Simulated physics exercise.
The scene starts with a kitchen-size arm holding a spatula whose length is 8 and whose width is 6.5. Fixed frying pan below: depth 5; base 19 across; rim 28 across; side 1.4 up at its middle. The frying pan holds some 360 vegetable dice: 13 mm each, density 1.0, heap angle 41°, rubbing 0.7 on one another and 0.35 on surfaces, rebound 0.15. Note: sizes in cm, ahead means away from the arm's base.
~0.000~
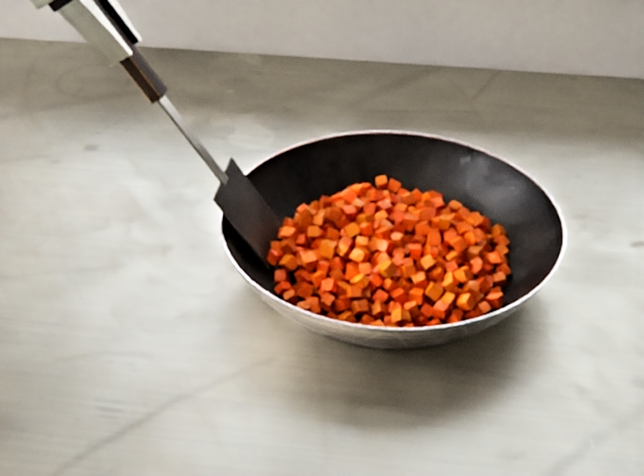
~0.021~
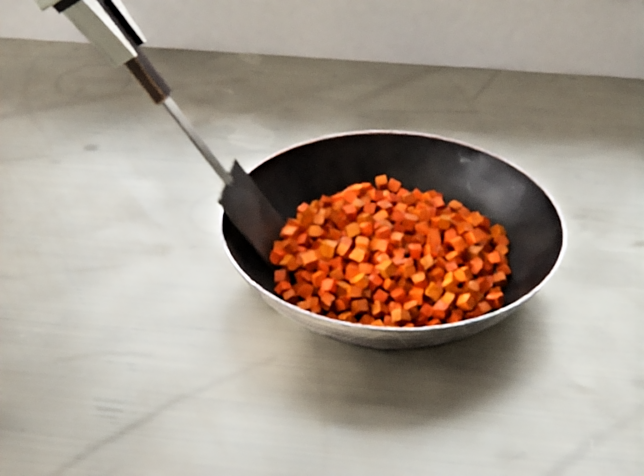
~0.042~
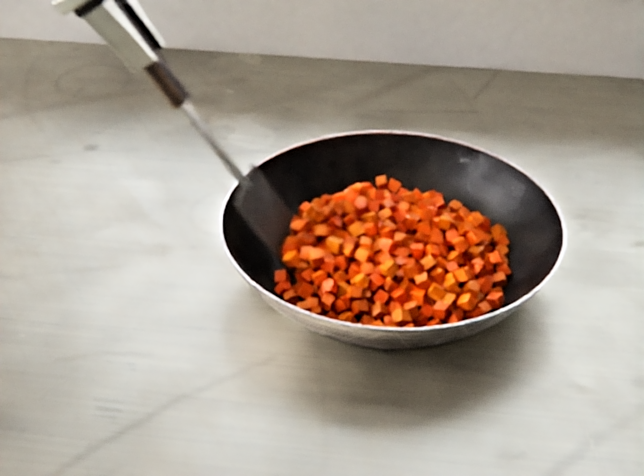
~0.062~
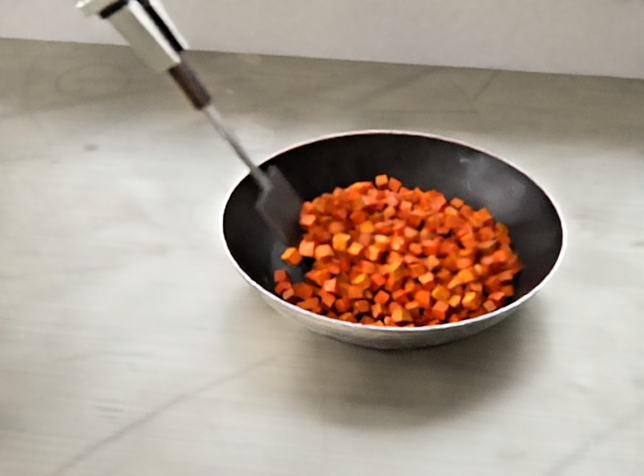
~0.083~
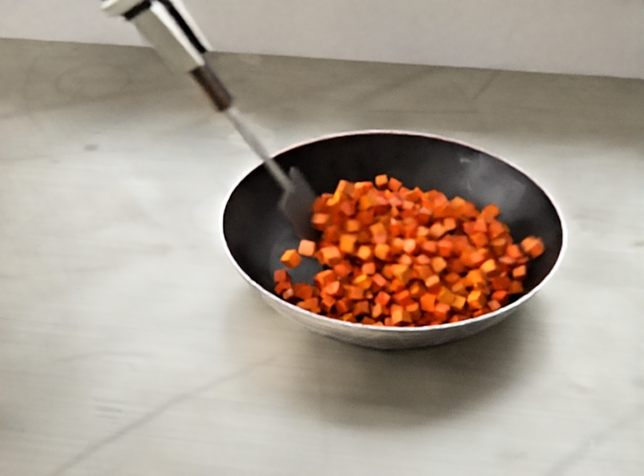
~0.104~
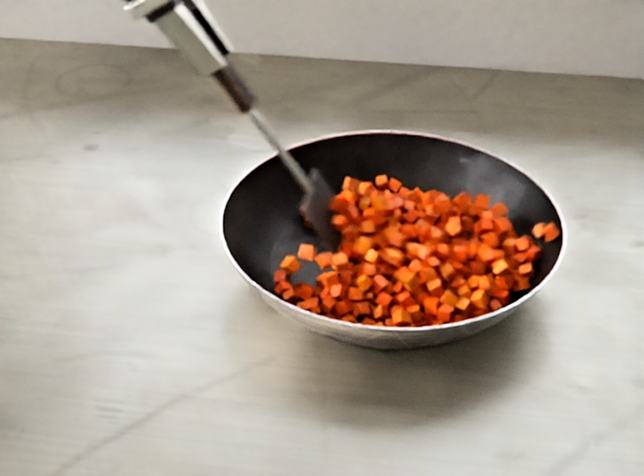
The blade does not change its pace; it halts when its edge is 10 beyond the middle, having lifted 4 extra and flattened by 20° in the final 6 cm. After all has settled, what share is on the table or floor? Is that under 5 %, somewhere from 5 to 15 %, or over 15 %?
It is over 15 %.
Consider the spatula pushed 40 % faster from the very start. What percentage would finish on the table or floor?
20 per cent, about.
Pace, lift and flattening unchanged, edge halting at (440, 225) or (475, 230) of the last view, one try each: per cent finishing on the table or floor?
I'd say some 0 per cent, then some 5 per cent.
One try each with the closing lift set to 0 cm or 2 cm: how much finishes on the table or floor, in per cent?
First try about 10 %, second try about 20 %.
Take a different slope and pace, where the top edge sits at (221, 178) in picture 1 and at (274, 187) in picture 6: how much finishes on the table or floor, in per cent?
Around 15 per cent finishes on the table or floor.
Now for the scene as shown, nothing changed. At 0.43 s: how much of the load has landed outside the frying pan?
My estimate is roughly 20 %.
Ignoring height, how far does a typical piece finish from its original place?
I'd guess close to 3 centimetres.
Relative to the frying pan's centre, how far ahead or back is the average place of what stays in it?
It sits near 3.0 centimetres ahead of centre.
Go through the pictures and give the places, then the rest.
Spatula top edge at (222, 178), sloping 57°; upper third of the load around (385, 244), from x 275 to 505, top at y 185; 355 in the frying pan, in the first picture.
Spatula top edge at (227, 179), sloping 57°; upper third of the load around (385, 242), from x 280 to 505, top at y 185, in the second picture.
Spatula top edge at (245, 183), sloping 57°; upper third of the load around (382, 240), from x 285 to 505, top at y 185, in the third picture.
Spatula top edge at (266, 186), sloping 57°; upper third of the load around (385, 239), from x 285 to 515, top at y 180, in the fourth picture.
Spatula top edge at (287, 187), sloping 57°; upper third of the load around (401, 241), from x 285 to 535, top at y 180, in the fifth picture.
Spatula top edge at (308, 189), sloping 57°; upper third of the load around (415, 239), from x 285 to 550, top at y 180; 355 in the frying pan, in the sixth picture.
By 0.15 s, sloping 57°, highest piece 7 above the table; 354 in the frying pan, 1 on the blade or in flight.
By 0.20 s, sloping 50°, highest piece 8 above the table; 352 in the frying pan, 3 on the blade or in flight.
By 0.43 s, sloping 37°, highest piece 8 above the table; 269 in the frying pan, 64 on the table or floor, 22 on the blade or in flight.
By 1.48 s, sloping 37°, highest piece 6 above the table; 269 in the frying pan, 86 on the table or floor.
Final count, 269 in the frying pan, 86 on the table or floor. That is 24 % on the table or floor.
